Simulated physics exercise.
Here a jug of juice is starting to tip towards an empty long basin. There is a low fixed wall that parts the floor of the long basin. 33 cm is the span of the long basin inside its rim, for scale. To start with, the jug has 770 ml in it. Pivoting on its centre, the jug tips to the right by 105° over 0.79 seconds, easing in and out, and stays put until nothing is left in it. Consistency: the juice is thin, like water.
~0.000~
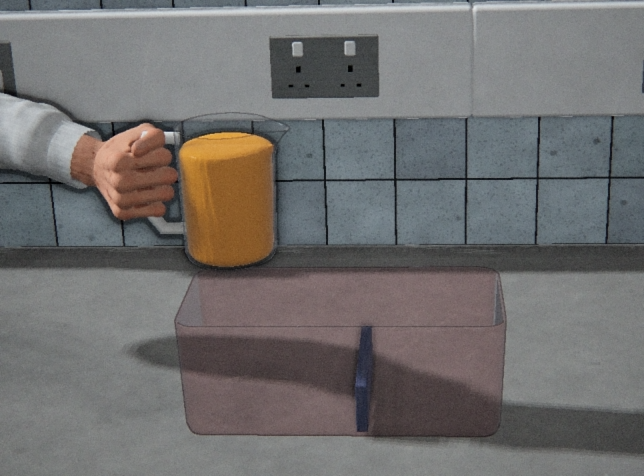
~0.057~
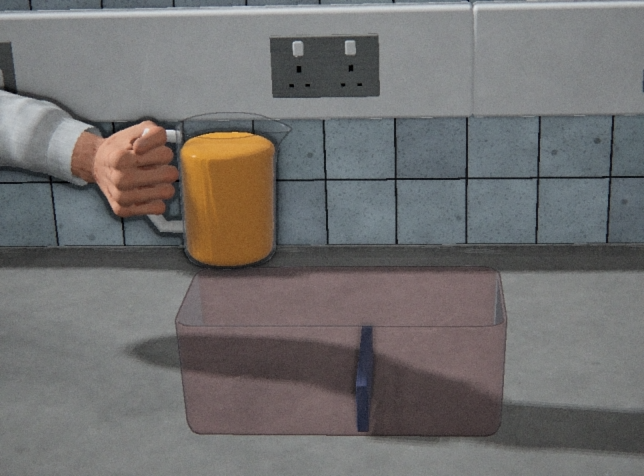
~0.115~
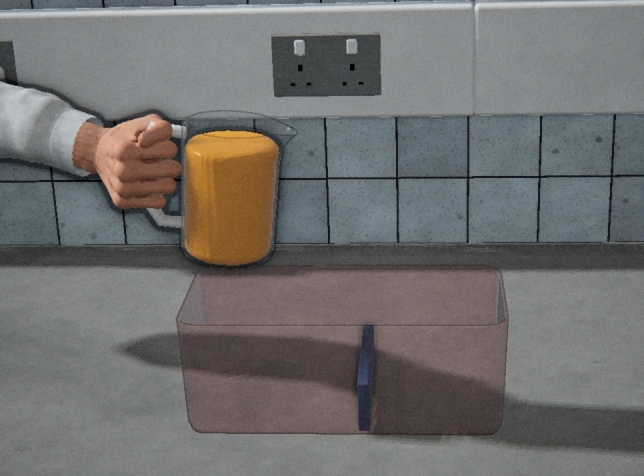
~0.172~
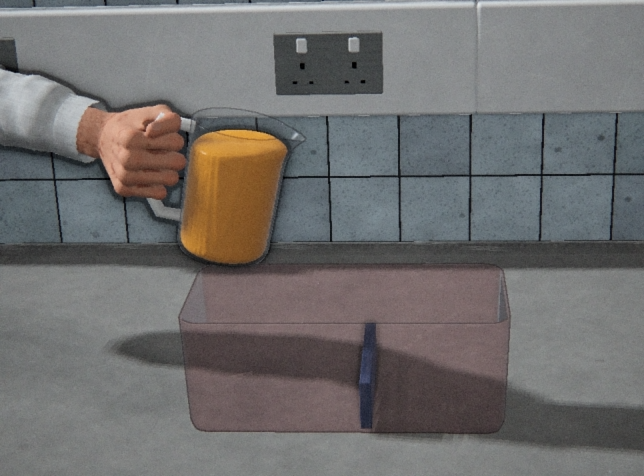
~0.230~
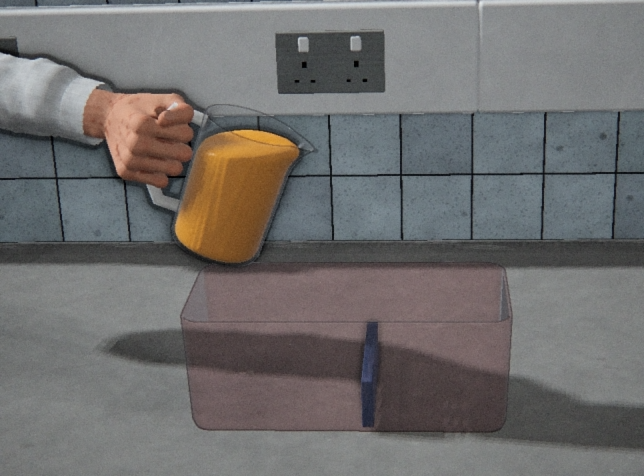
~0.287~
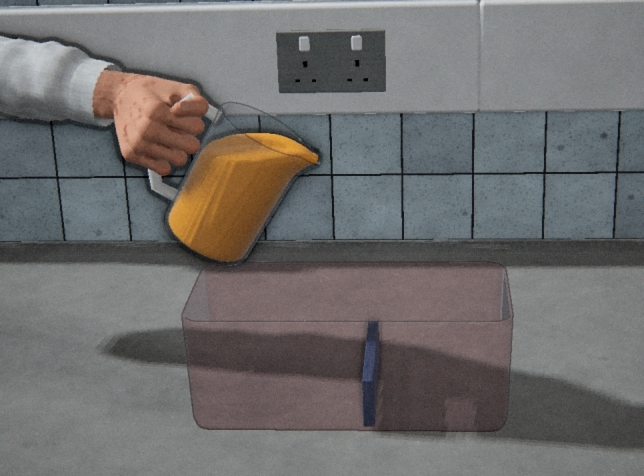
A hand tilts a jug of orange juice rightward above an empty, clear pinkish basin.
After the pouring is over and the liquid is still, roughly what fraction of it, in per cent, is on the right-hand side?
Roughly 56 out of 100 parts.
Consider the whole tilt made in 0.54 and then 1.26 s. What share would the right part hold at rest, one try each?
The first try gives 50 percent and the second 65 percent.
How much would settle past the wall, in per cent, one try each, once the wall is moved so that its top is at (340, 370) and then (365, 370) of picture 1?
Roughly 90 per cent, then 60 per cent.
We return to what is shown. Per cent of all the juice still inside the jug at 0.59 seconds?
Roughly 68 %.
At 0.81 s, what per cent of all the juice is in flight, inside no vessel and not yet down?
Roughly 14 %.
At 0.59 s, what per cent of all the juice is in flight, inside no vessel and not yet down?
About 16 per cent.
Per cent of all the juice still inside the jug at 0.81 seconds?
22 in a hundred, give or take.
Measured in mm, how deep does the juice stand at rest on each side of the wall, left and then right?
The left ends up at roughly 12 mm, with the right at roughly 22 mm.
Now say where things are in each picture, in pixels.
Tilt 0°; pouring edge (290, 127); surface from (181, 144) to (275, 144); the long basin's rim runs from (186, 298) to (502, 297); the wall's top is at (364, 356), in the first frame.
Tilt 1°; pouring edge (292, 128); surface from (182, 144) to (275, 144), in the second frame.
Tilt 5°; pouring edge (298, 132); surface from (187, 141) to (280, 145), in the third frame.
Tilt 12°; pouring edge (306, 138); surface from (193, 142) to (288, 145), in the fourth frame.
Tilt 21°; pouring edge (315, 148); surface from (195, 157) to (301, 146), in the fifth frame.
Tilt 31°; pouring edge (322, 163); surface from (189, 172) to (315, 151), in the sixth frame.
By 0.59 s the tilt is 89° and 69 per cent is still to pour, 2 is left of the wall and 13 right of it.
By 0.81 s the tilt is 105° and 22 per cent is still to pour, 23 is left of the wall and 41 right of it.
By 1.04 s the tilt is 105° and 4 per cent is still to pour, 38 is left of the wall and 55 right of it.
By 1.29 s the tilt is 105° and 0 per cent is still to pour, 44 is left of the wall and 55 right of it.
At rest 44 per cent lies left of the wall, 56 right of it and 1 outside.
